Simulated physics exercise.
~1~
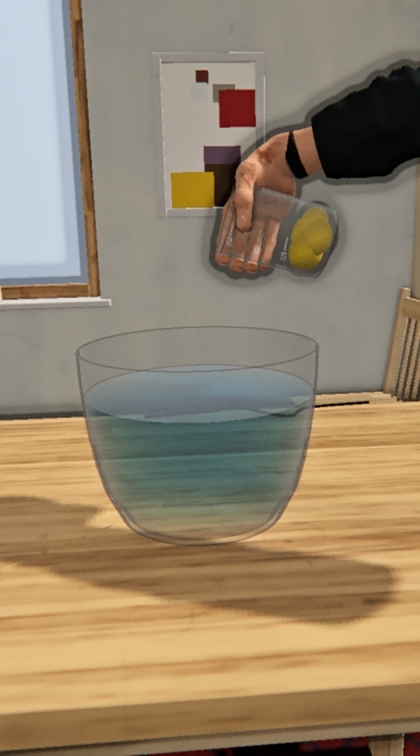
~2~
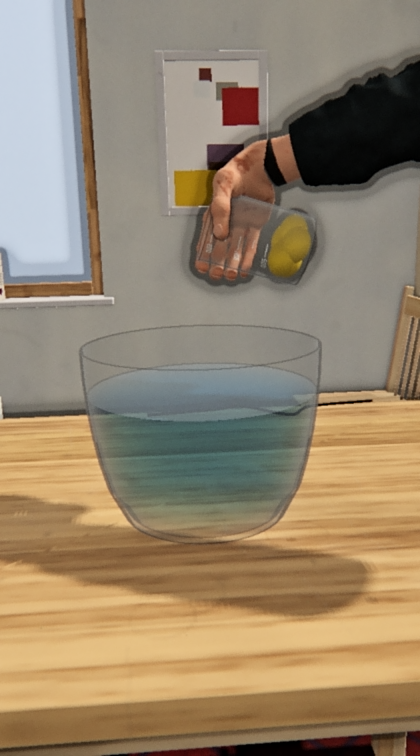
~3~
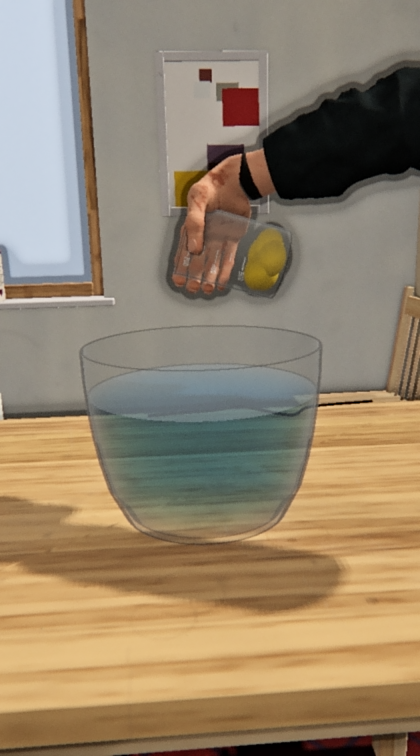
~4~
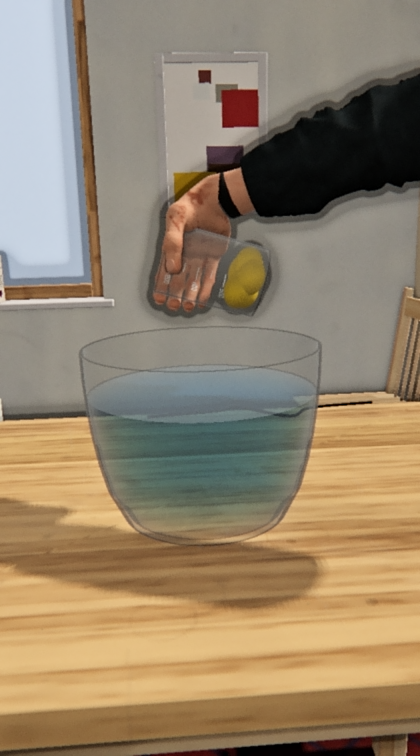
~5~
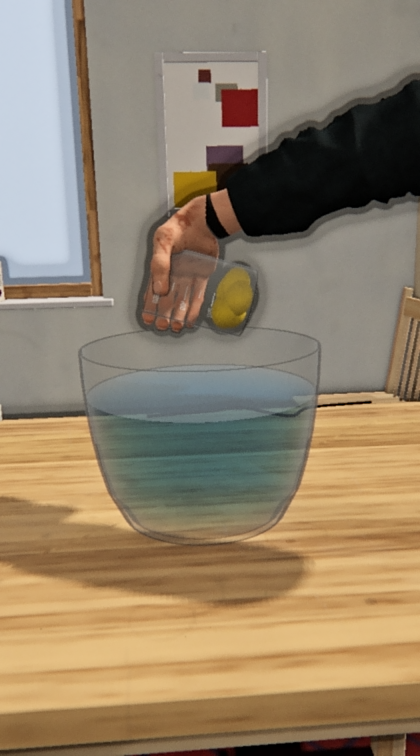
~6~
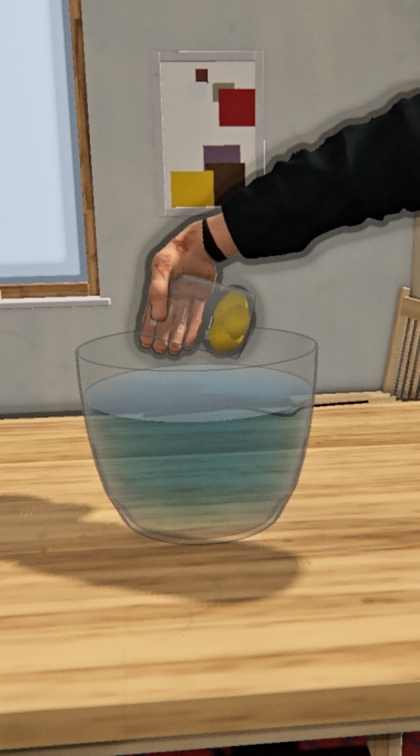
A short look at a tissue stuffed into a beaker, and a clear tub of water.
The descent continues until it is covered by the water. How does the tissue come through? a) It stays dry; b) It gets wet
b.
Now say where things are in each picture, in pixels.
Beaker (276, 231) on its side; above the clear tub, in the first picture.
Beaker (254, 238) on its side; tissue (291, 248); coming down, in the second picture.
Beaker (231, 252) on its side; lower, in the third picture.
Beaker (210, 270) on its side; tissue (247, 279); lower still, in the fourth picture.
Beaker (198, 290) on its side; close to the surface, in the fifth picture.
Beaker (196, 314) on its side; tissue (232, 323); just over the surface, in the sixth picture.
Next, the beaker enters the water.
After that, water pours in as the air escapes.
Finally, the beaker is under, flooded, and the tissue is wet.
